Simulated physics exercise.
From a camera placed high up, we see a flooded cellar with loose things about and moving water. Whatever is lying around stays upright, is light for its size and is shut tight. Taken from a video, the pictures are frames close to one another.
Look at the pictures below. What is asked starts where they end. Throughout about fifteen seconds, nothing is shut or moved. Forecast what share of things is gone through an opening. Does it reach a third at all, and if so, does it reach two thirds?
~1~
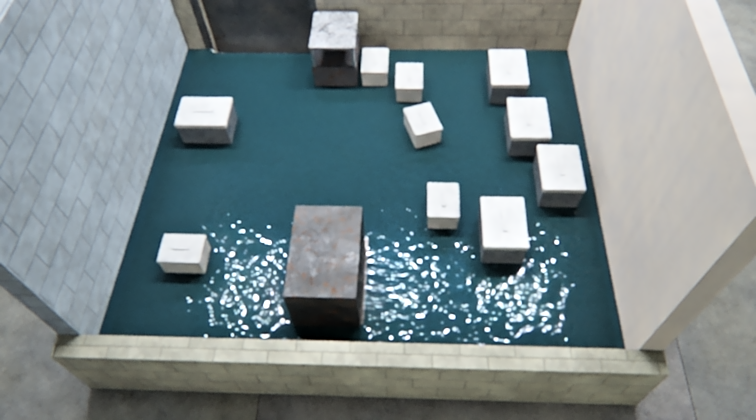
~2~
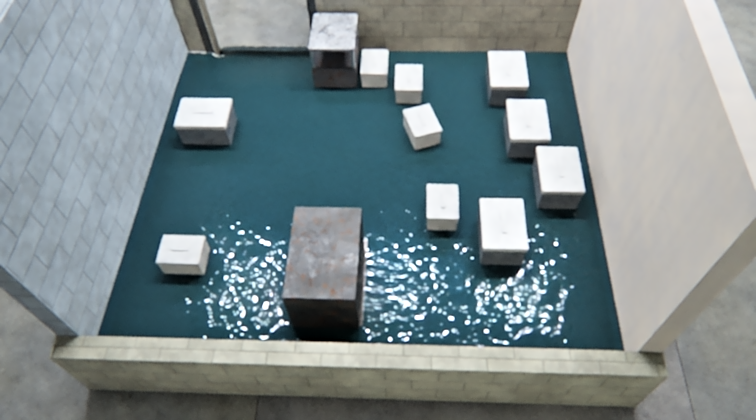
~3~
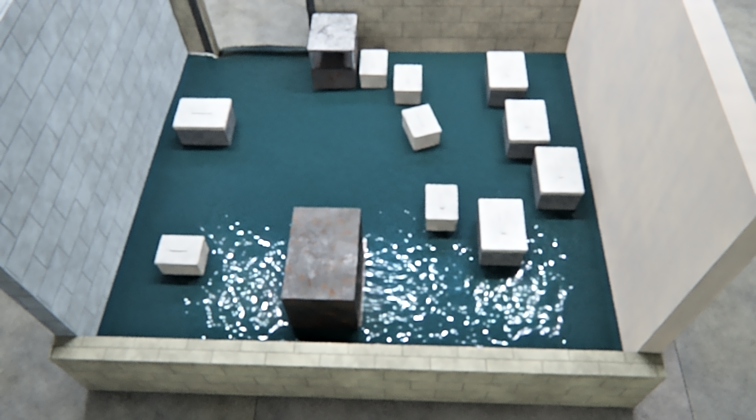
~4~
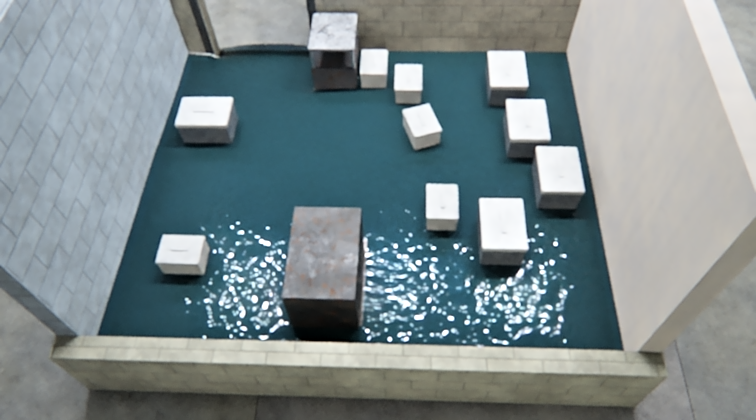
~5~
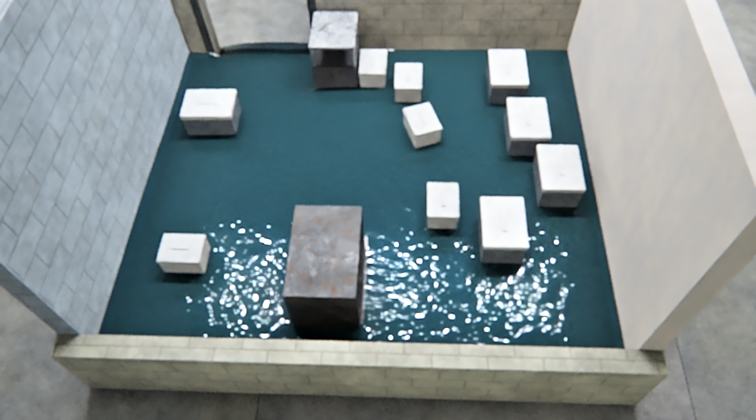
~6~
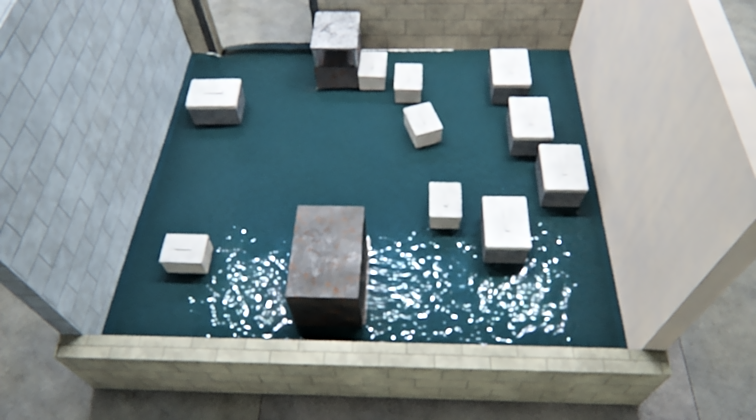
Yes, but not two thirds.
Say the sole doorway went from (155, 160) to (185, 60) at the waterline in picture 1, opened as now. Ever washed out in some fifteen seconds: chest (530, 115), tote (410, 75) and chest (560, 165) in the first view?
One by one, that's not lost, lost, not lost.
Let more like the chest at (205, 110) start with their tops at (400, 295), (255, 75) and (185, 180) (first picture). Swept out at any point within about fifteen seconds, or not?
In sequence: Never exits, exits, exits.
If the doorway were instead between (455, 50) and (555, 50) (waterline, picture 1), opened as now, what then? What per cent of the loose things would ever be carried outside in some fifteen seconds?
My estimate is some 80 percent.
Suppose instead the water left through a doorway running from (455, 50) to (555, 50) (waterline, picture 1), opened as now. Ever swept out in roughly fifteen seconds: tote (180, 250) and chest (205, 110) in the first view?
One by one, the outcome is not removed and not removed.
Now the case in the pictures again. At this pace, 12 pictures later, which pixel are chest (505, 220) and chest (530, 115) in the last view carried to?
Estimate: First at (466, 205), second at (498, 113), approximately.
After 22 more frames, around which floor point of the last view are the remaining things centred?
Mean floor position: Approx. (368, 128) px, last view.
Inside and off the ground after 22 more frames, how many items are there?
Result - 8.
A moment on, 0 of 10 are out; 10 afloat.
Next, 1 of 10 are out; 9 afloat.
Later, 2 of 10 are out; 8 afloat.
In the end, 4 of 10 are out; 6 afloat.
